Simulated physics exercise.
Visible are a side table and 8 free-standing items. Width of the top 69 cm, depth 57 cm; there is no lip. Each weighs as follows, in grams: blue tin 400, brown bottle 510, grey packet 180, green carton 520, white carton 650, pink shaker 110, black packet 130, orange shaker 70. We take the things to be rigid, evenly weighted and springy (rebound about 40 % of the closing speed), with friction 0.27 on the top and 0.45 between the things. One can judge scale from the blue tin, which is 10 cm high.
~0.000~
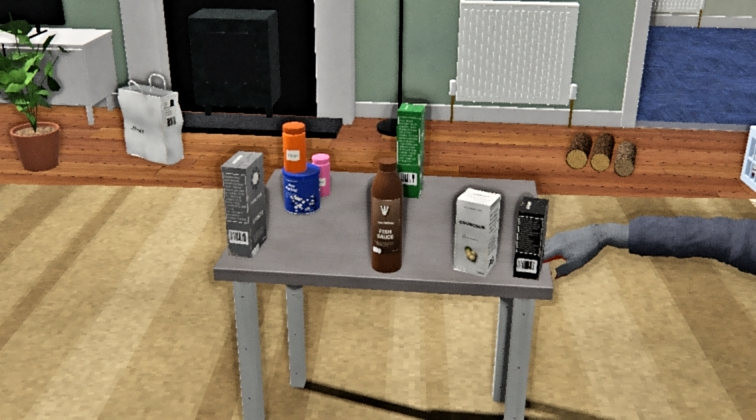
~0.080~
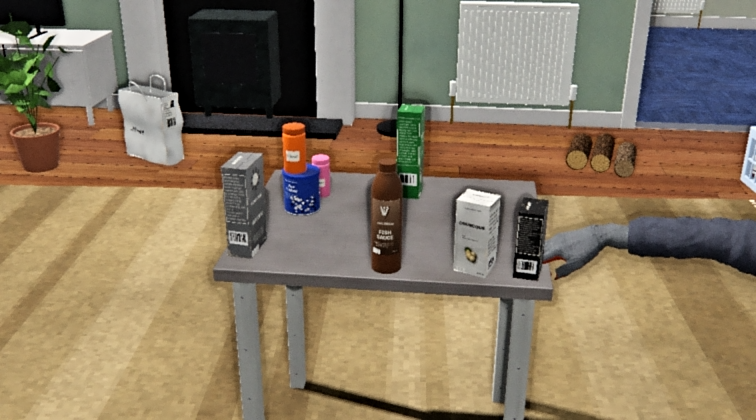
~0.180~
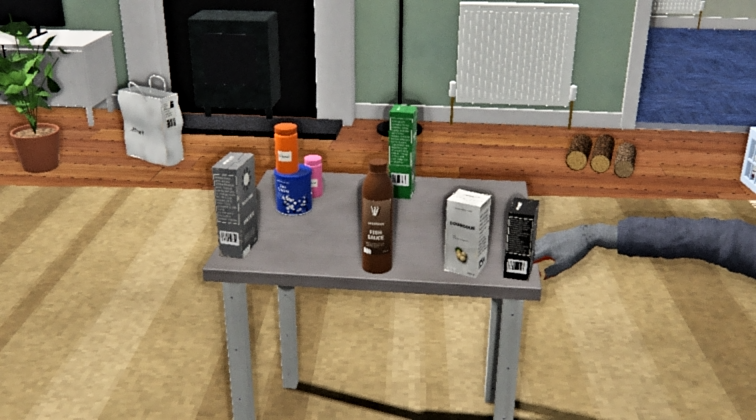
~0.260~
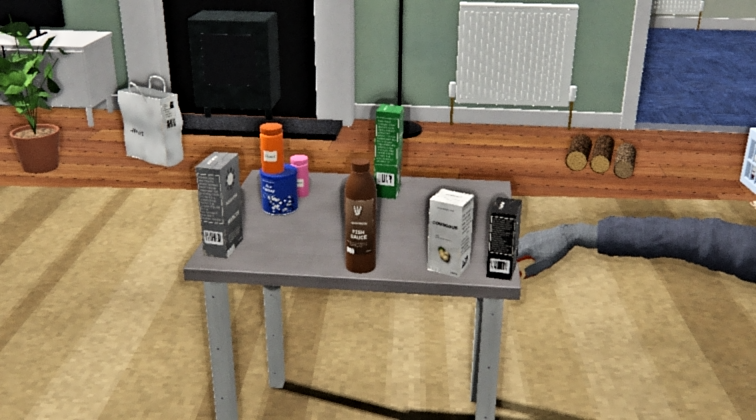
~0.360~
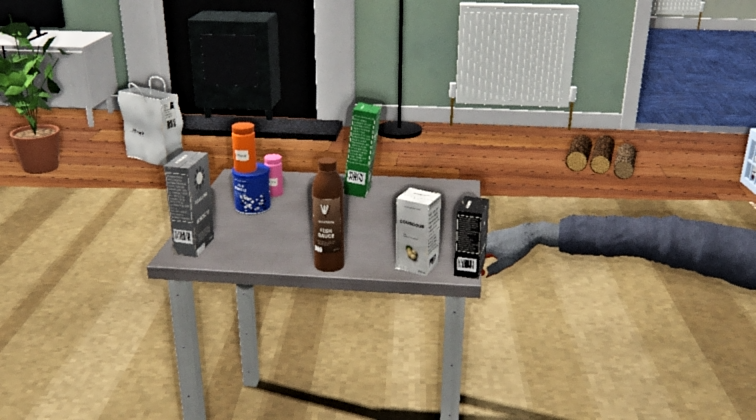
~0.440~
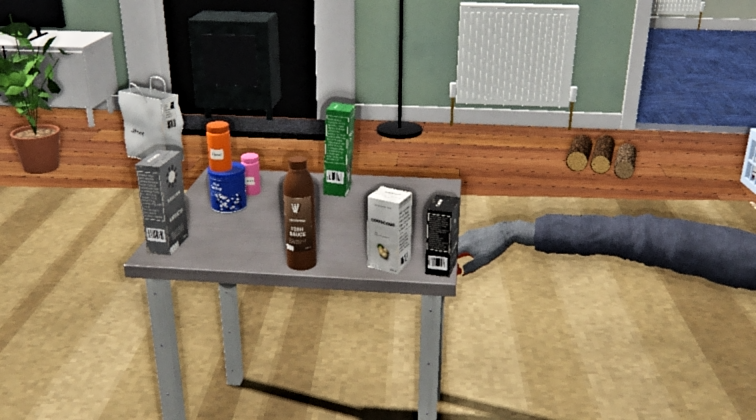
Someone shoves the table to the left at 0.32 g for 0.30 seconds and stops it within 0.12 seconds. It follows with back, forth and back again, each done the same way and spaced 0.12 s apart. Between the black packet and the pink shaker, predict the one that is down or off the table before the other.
Before the other: The latter.
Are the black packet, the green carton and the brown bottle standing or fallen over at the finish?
Final state - black packet: Remains on its base; green carton: Goes over; brown bottle: Remains on its base.
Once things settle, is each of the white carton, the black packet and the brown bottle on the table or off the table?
Once it all settles, the white carton stays on its surface, the black packet stays on its surface and the brown bottle stays on its surface.
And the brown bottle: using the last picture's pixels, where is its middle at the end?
About (334, 215).
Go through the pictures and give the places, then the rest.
The first picture shows black packet (531, 238); pink shaker (321, 175).
The second picture shows grey packet (245, 205); green carton (410, 152).
The third picture shows table along by 2 cm; white carton (467, 233); orange shaker (287, 149).
The fourth picture shows table along by 6 cm; green carton (389, 152); blue tin (280, 190).
The fifth picture shows table along by 14 cm; green carton (362, 151) leaning 7°; grey packet (190, 204) slid 2 cm.
The sixth picture shows table along by 19 cm; black packet (443, 236); pink shaker (251, 174).
After 1.14 s, blue tin, grey packet and orange shaker now off the table; black packet slid 10 cm near (481, 238); pink shaker slid 9 cm near (284, 177).
After 1.84 s, table along by 16 cm; green carton and pink shaker now off the table; black packet slid 12 cm near (394, 234); white carton slid 13 cm.
By the end (2.8 s), off the table, blue tin, grey packet, green carton, pink shaker and orange shaker; not toppled but over 5 cm from the start, brown bottle, white carton and black packet. Seen from the same camera at the end, black packet near (482, 239). Black packet was never lost; pink shaker went at 1.82 s.
